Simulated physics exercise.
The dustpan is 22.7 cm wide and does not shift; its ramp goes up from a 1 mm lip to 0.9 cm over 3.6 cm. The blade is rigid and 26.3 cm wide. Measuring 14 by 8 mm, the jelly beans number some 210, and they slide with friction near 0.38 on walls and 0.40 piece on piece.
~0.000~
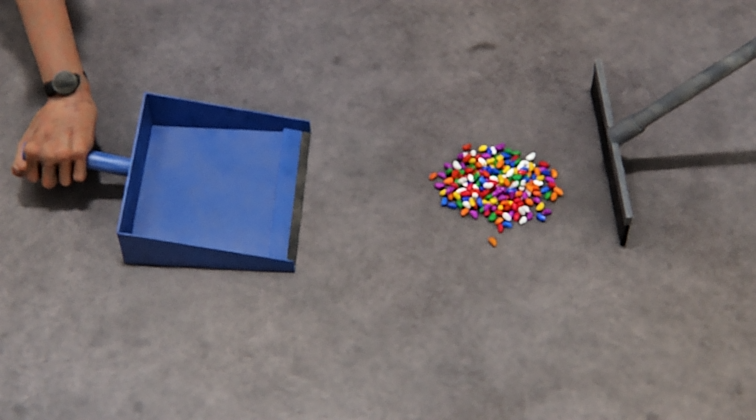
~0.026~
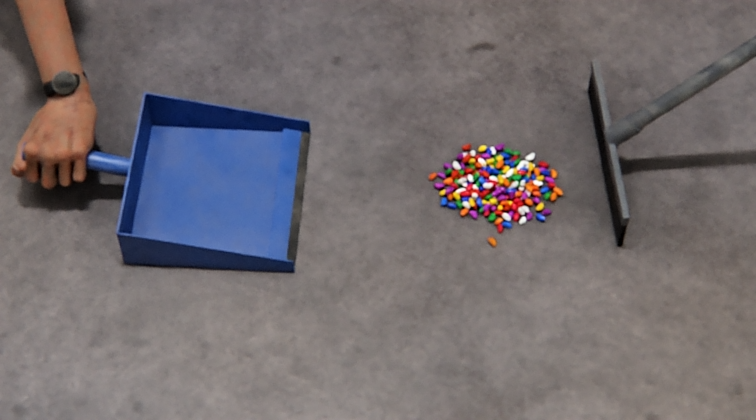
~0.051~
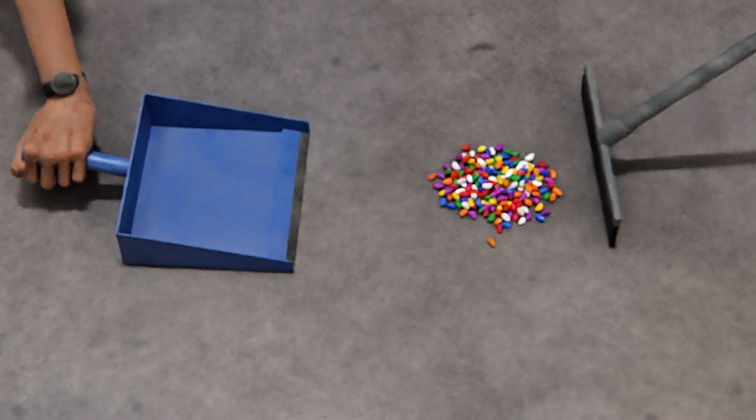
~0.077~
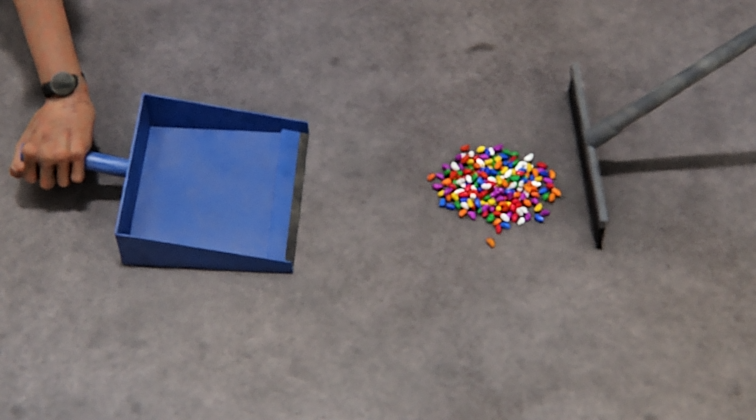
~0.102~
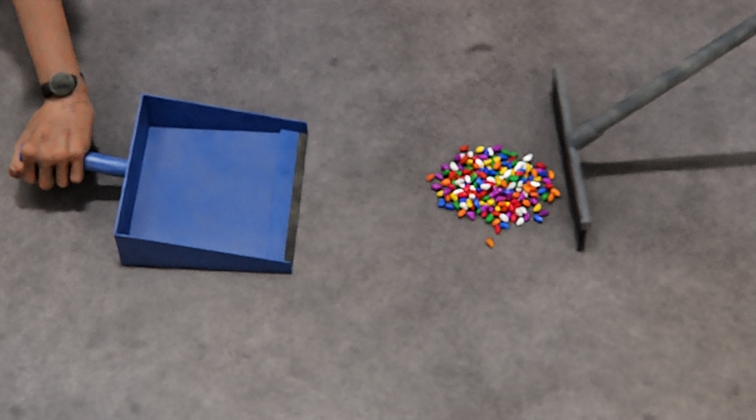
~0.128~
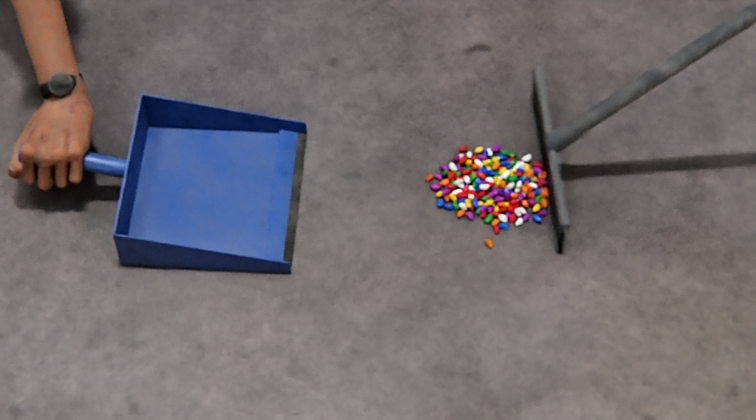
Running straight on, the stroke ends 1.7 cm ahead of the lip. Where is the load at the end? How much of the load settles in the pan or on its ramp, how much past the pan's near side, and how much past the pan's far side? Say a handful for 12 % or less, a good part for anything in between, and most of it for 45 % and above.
I would say pan: Most of it; near side: A handful; far side: A handful.
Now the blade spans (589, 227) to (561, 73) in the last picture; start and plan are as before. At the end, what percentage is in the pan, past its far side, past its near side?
Pan 35; far 5; near 5.
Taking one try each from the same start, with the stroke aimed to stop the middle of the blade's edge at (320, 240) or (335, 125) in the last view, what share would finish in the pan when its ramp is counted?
The two tries give about 55 and 35 percent.
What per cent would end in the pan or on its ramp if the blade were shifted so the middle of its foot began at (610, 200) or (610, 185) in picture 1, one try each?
Estimates: 60 percent and 65 percent.
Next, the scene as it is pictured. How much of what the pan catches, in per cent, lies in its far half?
Something like 40 in a hundred.
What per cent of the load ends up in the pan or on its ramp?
Roughly 60 %.
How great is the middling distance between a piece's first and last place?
Some 30 cm.
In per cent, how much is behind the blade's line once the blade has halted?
Some 0 percent, give or take.
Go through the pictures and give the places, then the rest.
In the first picture, blade from (628, 220) to (598, 67), moved 0.0 cm, 0 of the pieces shifted so far; middle of the pieces at (497, 188); pan at (206, 195).
In the second picture, blade from (625, 221) to (595, 68), moved 0.3 cm, 0 of the pieces shifted so far; middle of the pieces at (497, 188).
In the third picture, blade from (617, 222) to (587, 69), moved 1.3 cm, 0 of the pieces shifted so far; middle of the pieces at (496, 188).
In the fourth picture, blade from (603, 223) to (574, 70), moved 3.0 cm, 0 of the pieces shifted so far; middle of the pieces at (495, 188).
In the fifth picture, blade from (585, 225) to (557, 72), moved 5.2 cm, 0 of the pieces shifted so far; middle of the pieces at (494, 189).
In the sixth picture, blade from (564, 227) to (538, 74), moved 7.8 cm, 10 of the pieces shifted so far; middle of the pieces at (493, 189); pan at (202, 197). The blade's pace is about 1.00 m/s, heading 10 degrees towards the viewer's side.
After 0.29 s, middle of the blade 17 cm from the lip; 0 % over the lip, far side 5 %, near side 0 %.
Then, at 0.39 s, middle of the blade 7 cm from the lip; 0 % over the lip, far side 5 %, near side 5 %.
Then, at 0.63 s, middle of the blade 3 cm from the lip; 60 % over the lip, far side 5 %, near side 5 %.
By 2.7 s all is still; pan 60 %, near side 5 %, far side 5 %, in front of the lip or behind the blade 30 %.
